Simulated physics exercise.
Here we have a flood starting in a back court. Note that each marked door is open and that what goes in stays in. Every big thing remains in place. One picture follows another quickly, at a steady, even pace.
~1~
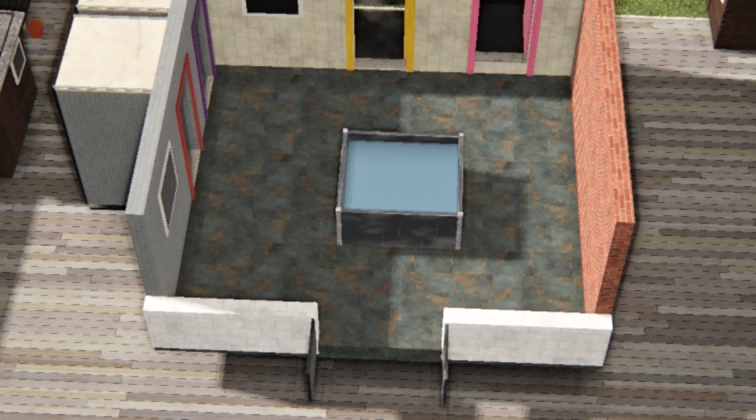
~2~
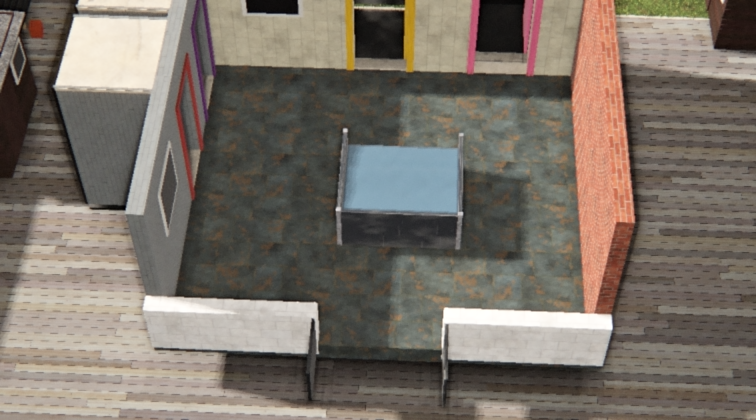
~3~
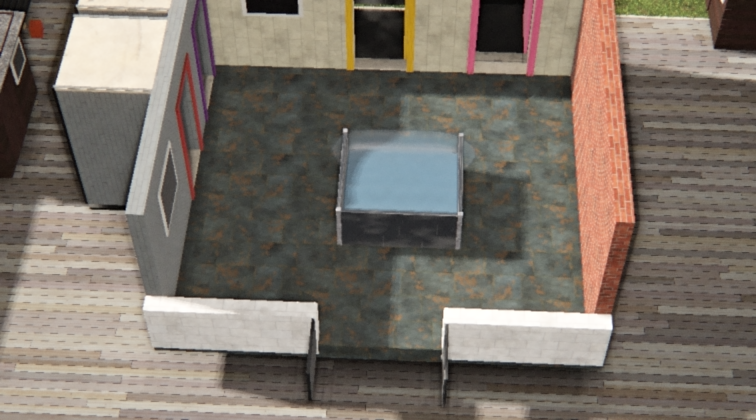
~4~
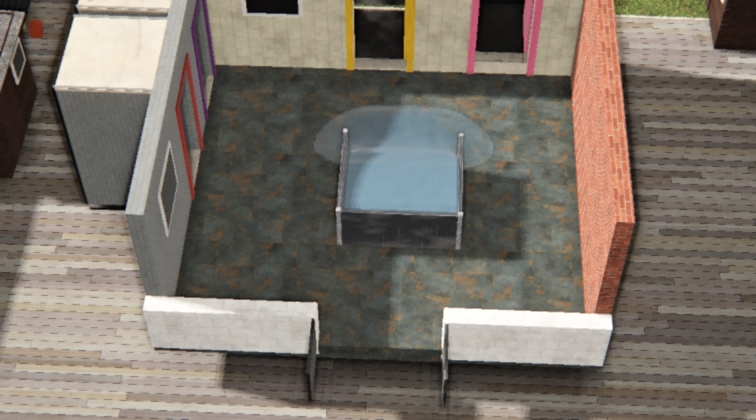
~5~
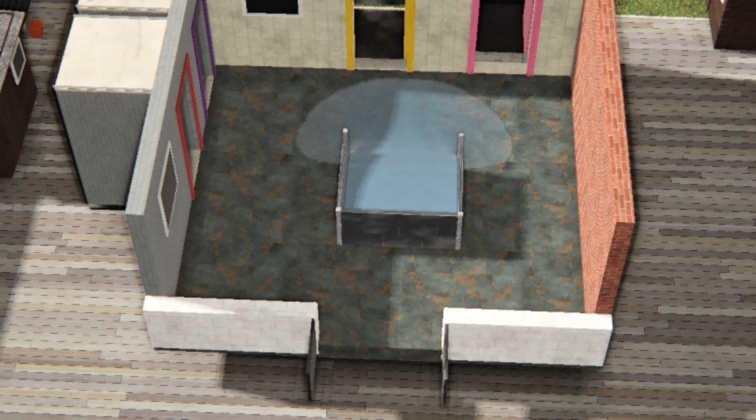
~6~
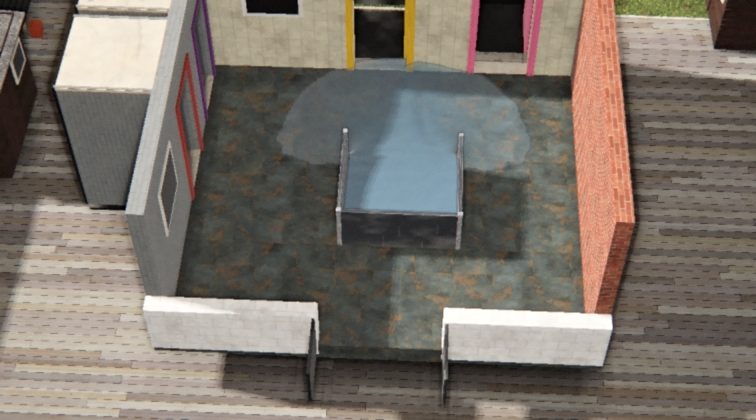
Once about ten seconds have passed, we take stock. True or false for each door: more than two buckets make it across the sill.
Red door: False; yellow door: True; purple door: True; pink door: False.
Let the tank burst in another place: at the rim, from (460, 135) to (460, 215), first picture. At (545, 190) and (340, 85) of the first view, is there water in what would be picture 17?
Order as given: Inundated, then unwetted.
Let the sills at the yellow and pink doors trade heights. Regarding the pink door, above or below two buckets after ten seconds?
Note: Pink door ends up above the limit.
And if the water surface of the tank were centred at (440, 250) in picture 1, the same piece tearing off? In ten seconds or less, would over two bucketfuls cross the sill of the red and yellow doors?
Red exceeds it, yellow exceeds it.
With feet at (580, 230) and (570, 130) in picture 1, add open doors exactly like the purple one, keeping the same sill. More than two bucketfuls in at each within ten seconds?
Falls short; goes past it.
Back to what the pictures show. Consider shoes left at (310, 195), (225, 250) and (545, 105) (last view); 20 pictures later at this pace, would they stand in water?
The three points read clear, clear and soaked through.
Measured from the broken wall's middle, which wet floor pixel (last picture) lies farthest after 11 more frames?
Somewhere about (216, 69).
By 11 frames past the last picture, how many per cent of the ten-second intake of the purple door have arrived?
My estimate: Close to 5 per cent.
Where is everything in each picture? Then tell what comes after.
The tank at (401, 176) is whole and still, in the first frame.
The front is at (463, 166), out from the gap on the tank's far side, in the second frame.
The front is at (471, 152), out from the gap on the tank's far side, in the third frame.
The front is at (482, 133), out from the gap on the tank's far side, in the fourth frame.
The front is at (457, 90), out from the gap on the tank's far side, in the fifth frame.
Water pours out on the tank's far side and has run to (374, 60), in the sixth frame.
A moment on, water covers 30 % of the floor; the red door not reached, the yellow door far over two buckets in, the purple door not reached, the pink door wet at the sill, nothing in.
Next, water covers 30 % of the floor; the red door not reached, the yellow door far over two buckets in, the purple door under two buckets in, the pink door wet at the sill, nothing in.
Then, water covers 55 % of the floor; the red door wet at the sill, nothing in, the yellow door far over two buckets in, the purple door over two buckets in, the pink door wet at the sill, nothing in.
Later, water covers 85 % of the floor; the red door wet at the sill, nothing in, the yellow door far over two buckets in, the purple door far over two buckets in, the pink door wet at the sill, nothing in.
In the end, water covers 95 % of the floor; the red door under two buckets in, the yellow door far over two buckets in, the purple door far over two buckets in, the pink door wet at the sill, nothing in.
